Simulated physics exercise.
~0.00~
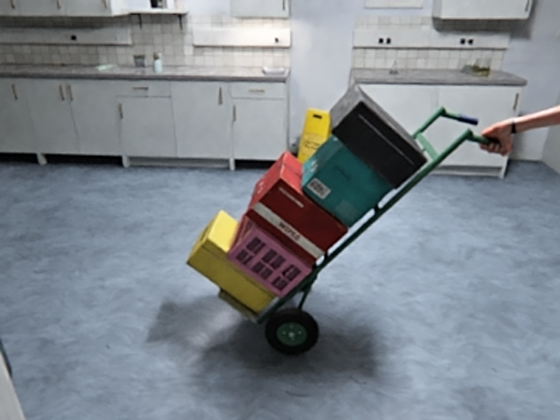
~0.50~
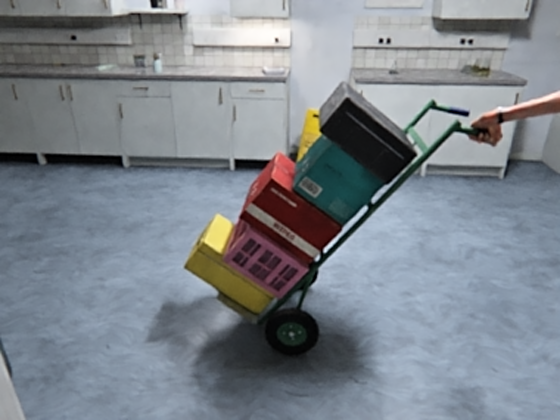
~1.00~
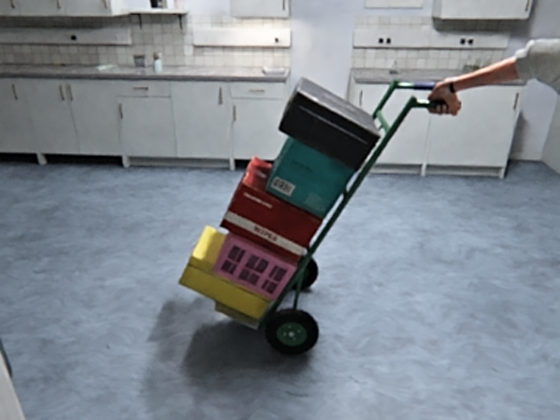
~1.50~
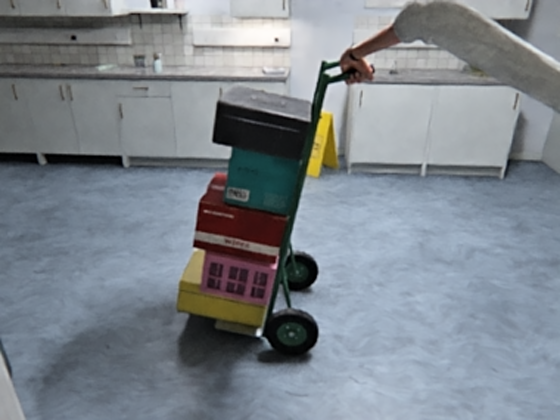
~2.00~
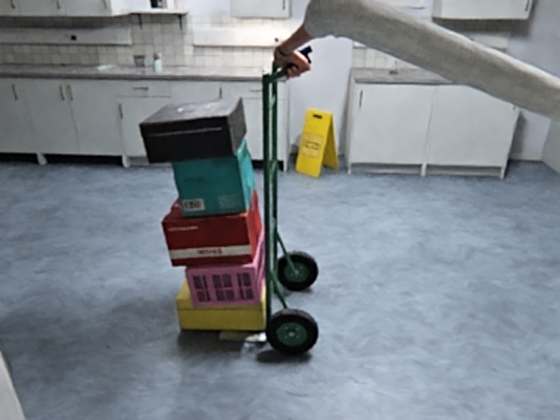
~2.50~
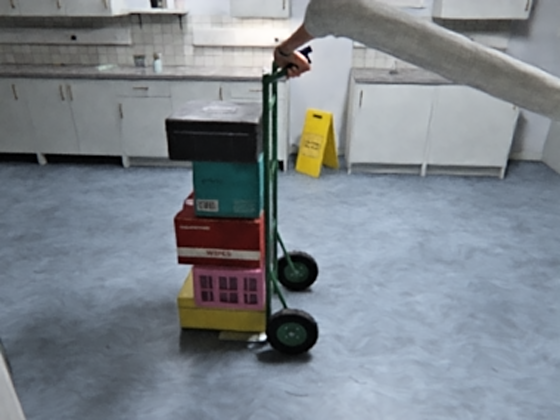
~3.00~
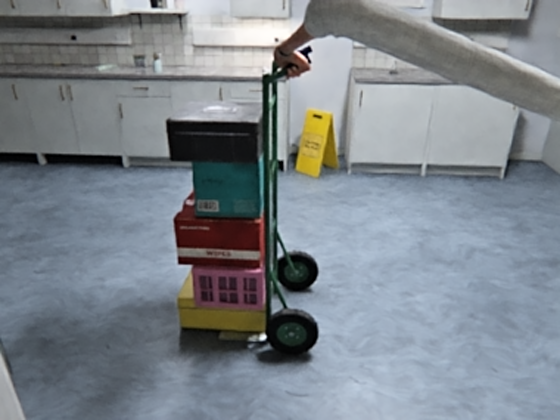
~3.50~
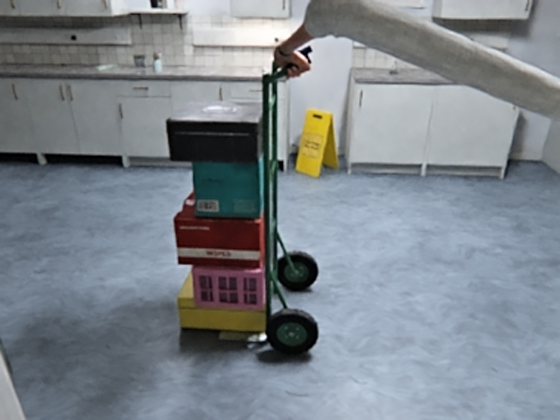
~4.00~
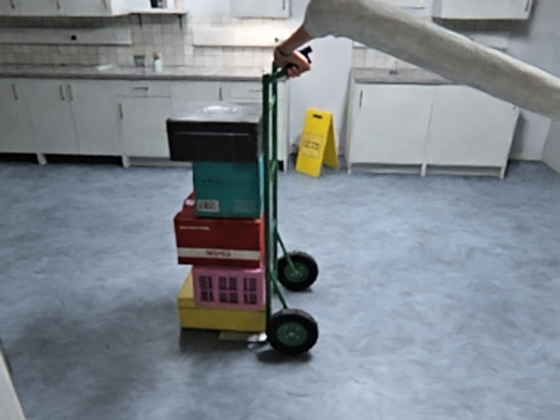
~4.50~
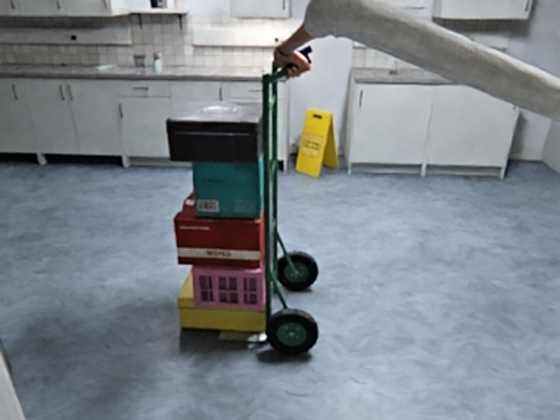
In a kitchen, a hand swung a tilted green hand truck upright, carrying a stack of five colourful boxes, and the stack leaned briefly away from the frame, then rocked back and settled, still standing with the black one on top.
